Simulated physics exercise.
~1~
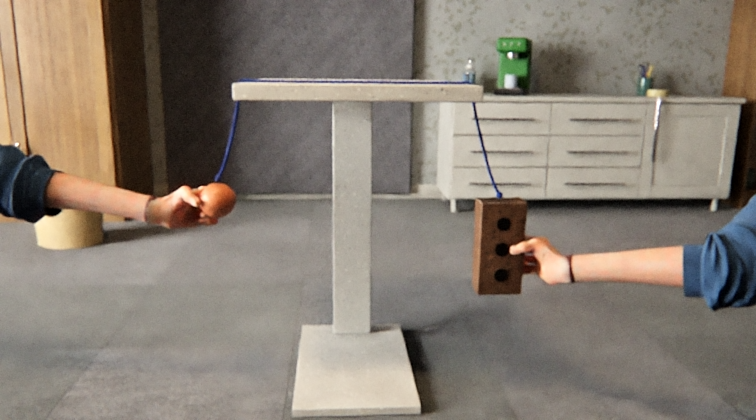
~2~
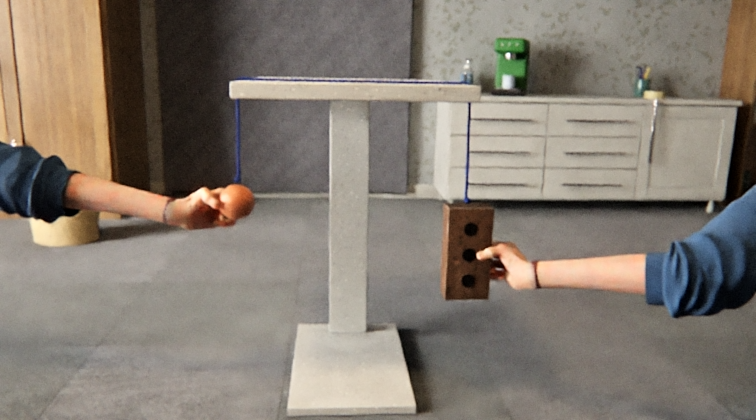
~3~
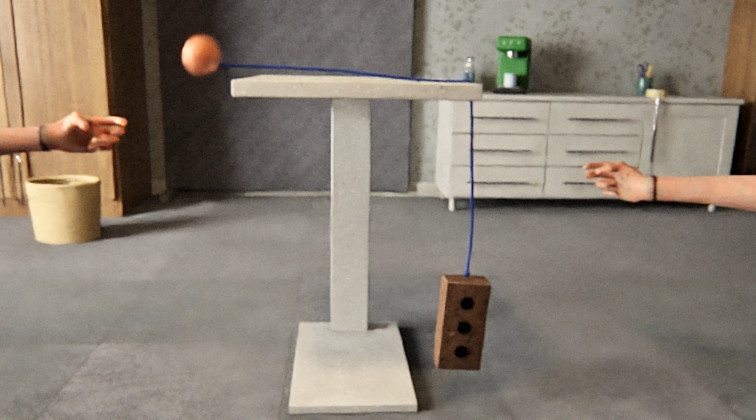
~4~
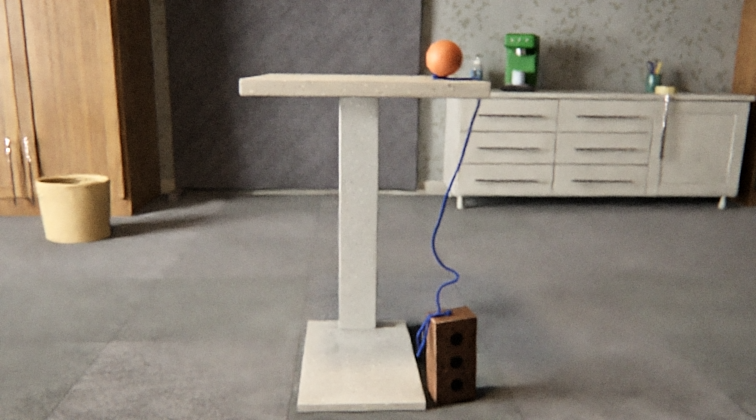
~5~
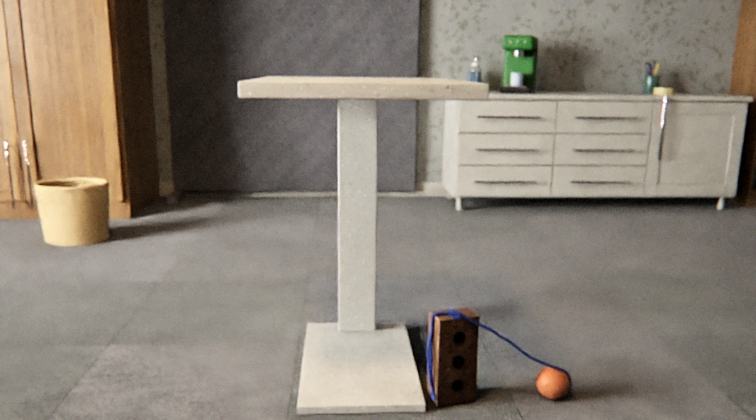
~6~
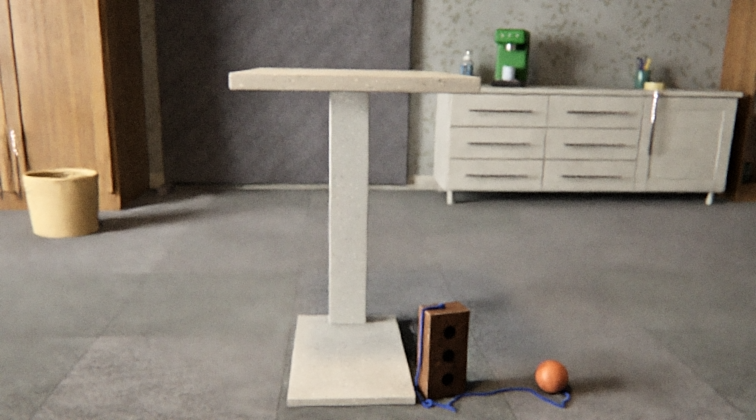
A brick tied by a blue string to an orange ball-like fruit dropped when two hands let go, pulling the orange up onto the tabletop and across to the right, until it fell off and ended on the floor beside the upright brick.
